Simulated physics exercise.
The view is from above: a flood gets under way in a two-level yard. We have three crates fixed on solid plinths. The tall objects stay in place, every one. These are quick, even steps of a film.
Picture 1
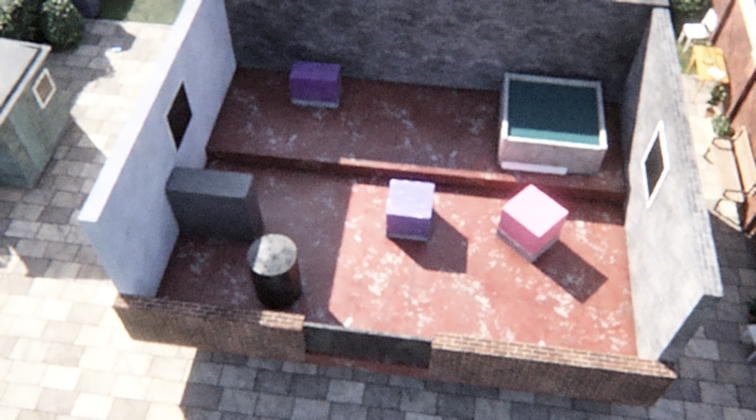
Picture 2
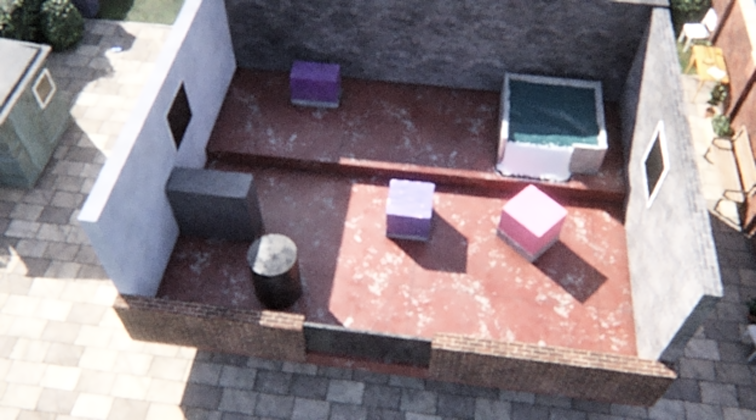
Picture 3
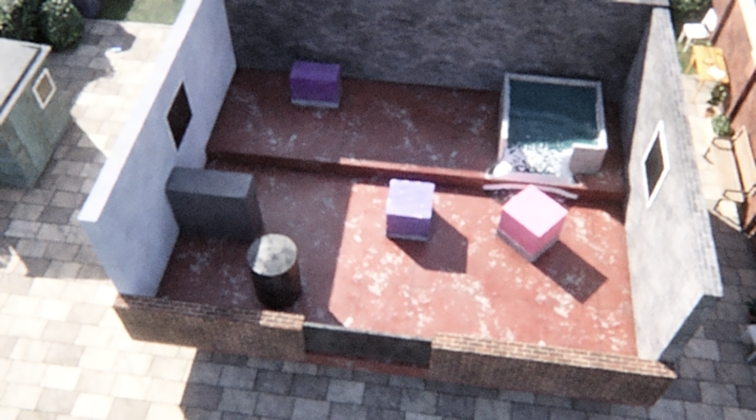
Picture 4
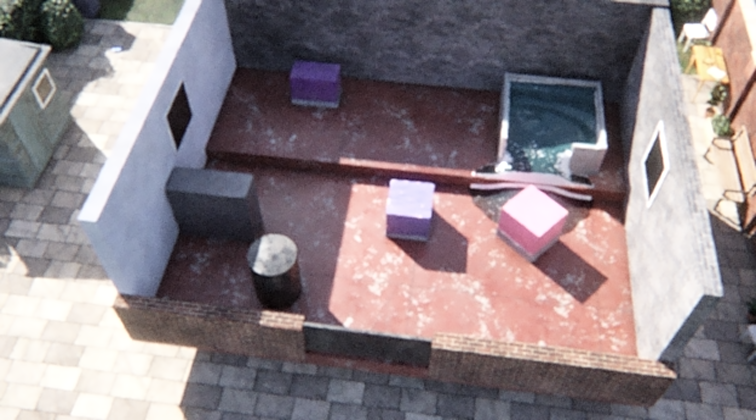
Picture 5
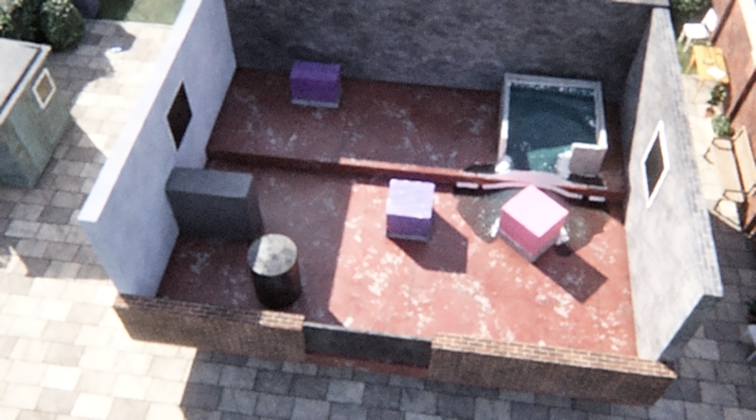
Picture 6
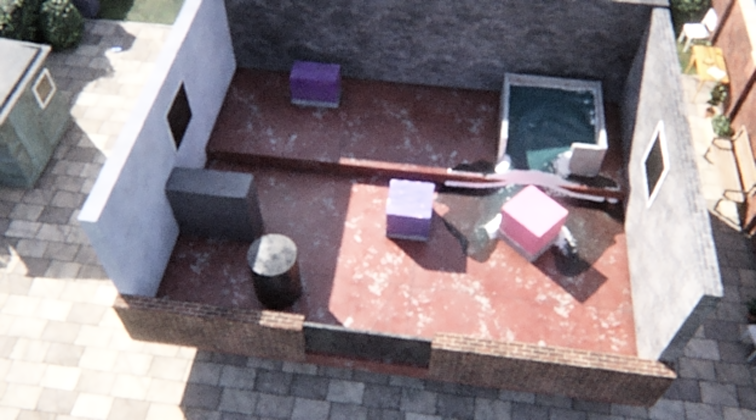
In the video, water bursts from the front of a white-walled tank on the upper level of a walled yard, pours over the step, and spreads across the reddish lower floor around a pink box toward a purple one.
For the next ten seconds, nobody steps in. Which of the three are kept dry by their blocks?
Blue crate: Not safe; purple crate: Safe; pink crate: Not safe.
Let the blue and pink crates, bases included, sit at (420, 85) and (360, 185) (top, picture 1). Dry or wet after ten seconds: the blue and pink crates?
Blue: Comes through dry. Pink: Comes through dry.
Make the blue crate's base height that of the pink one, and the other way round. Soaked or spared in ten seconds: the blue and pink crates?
The blue crate is drenched, the pink crate is drenched.
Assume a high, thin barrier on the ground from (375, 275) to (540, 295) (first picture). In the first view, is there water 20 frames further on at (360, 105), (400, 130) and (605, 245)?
Taking the three spots in order: Spared, spared, soaked.
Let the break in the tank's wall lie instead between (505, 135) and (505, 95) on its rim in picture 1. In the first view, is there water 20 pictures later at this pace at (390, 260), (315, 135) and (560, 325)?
Place one: Spared by the leak. Place two: Reached by the flood. Place three: Spared by the leak.
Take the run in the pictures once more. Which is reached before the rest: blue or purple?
The blue crate, I say.
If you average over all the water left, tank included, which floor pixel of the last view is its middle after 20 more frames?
I reckon somewhere around (497, 239).
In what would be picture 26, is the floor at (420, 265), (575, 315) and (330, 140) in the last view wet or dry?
Going through them one by one, the first is waterlogged, the second waterlogged and the third spared.
A moment on, water covers 20 % of the floor; the blue crate water round its plinth, the purple crate not reached, the pink crate water round its plinth.
Next, water covers 30 % of the floor; the blue crate water round its plinth, the purple crate not reached, the pink crate water round its plinth.
Then, water covers 45 % of the floor; the blue crate water round its plinth, the purple crate not reached, the pink crate water round its plinth.
Later, water covers 60 % of the floor; the blue crate water round its plinth, the purple crate not reached, the pink crate water round its plinth.
In the end, water covers 65 % of the floor; the blue crate was topped, the purple crate stayed above the water, the pink crate was topped.
